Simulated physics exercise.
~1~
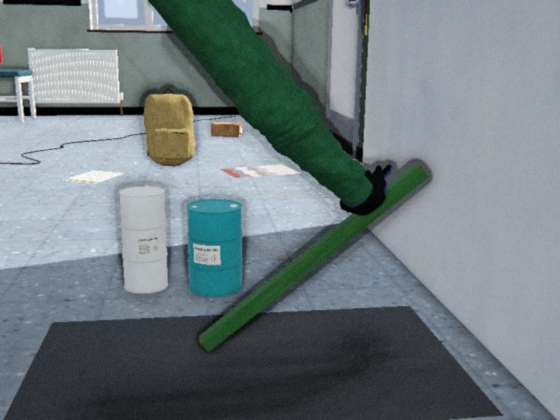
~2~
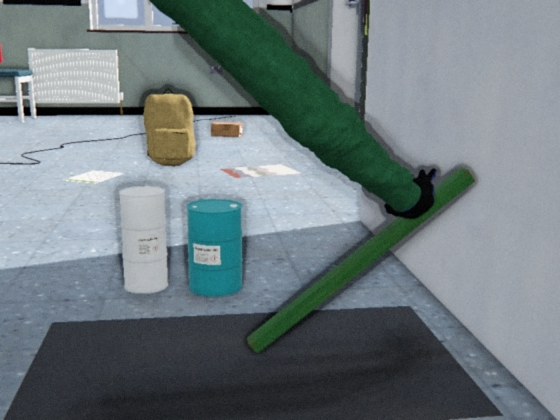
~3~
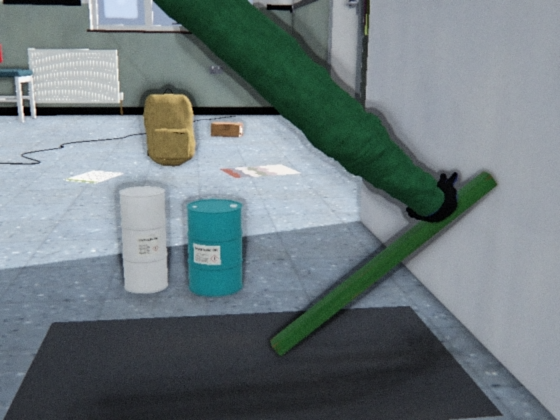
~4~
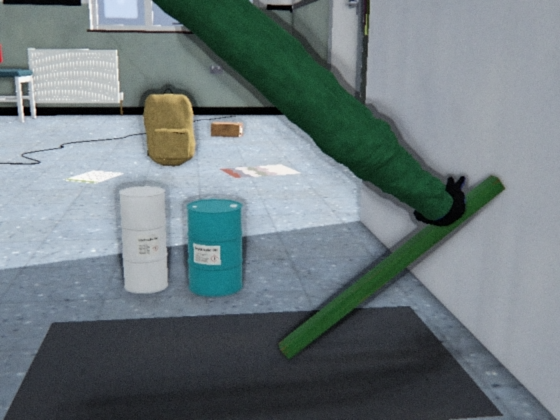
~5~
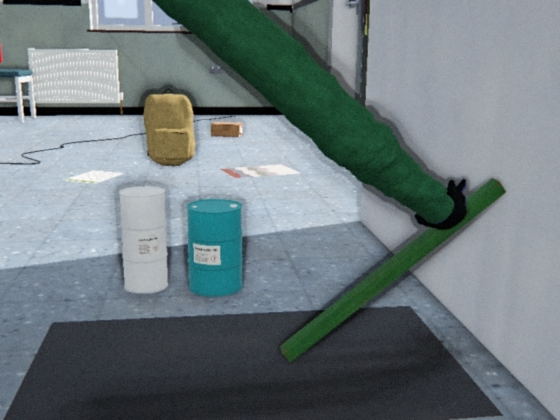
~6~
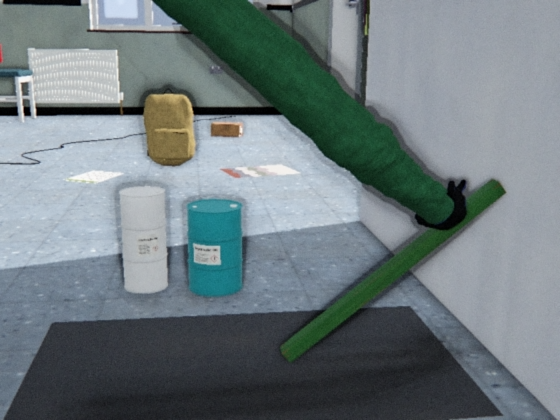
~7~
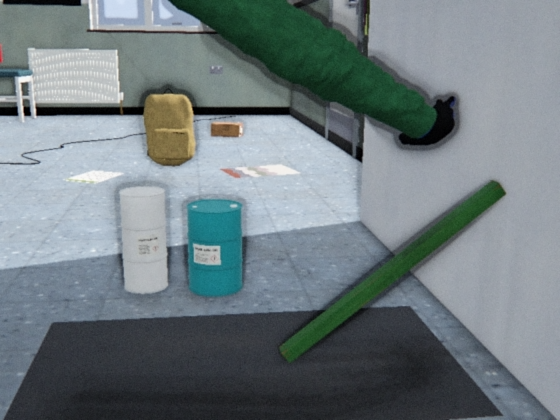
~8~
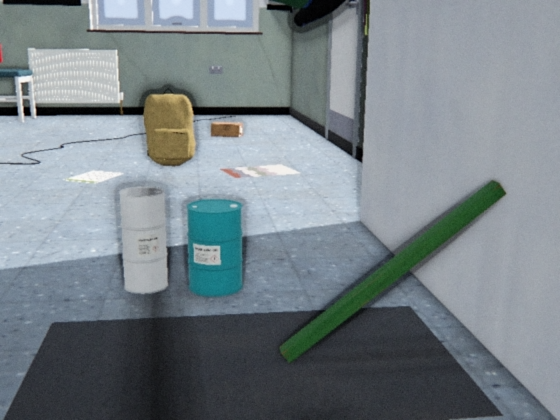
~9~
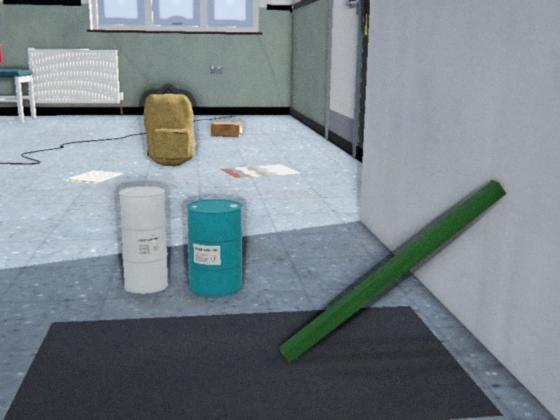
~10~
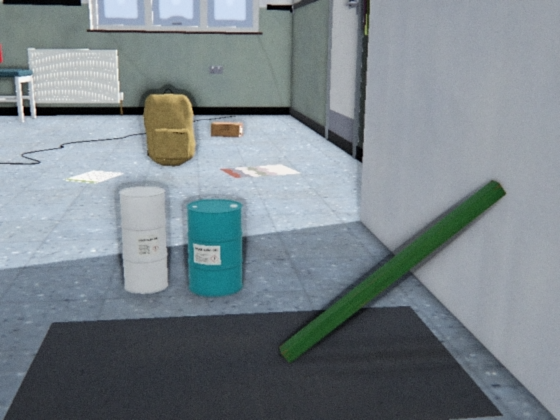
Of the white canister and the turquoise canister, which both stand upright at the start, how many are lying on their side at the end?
None of them are. Both the white canister and the turquoise canister are still standing upright at the end.
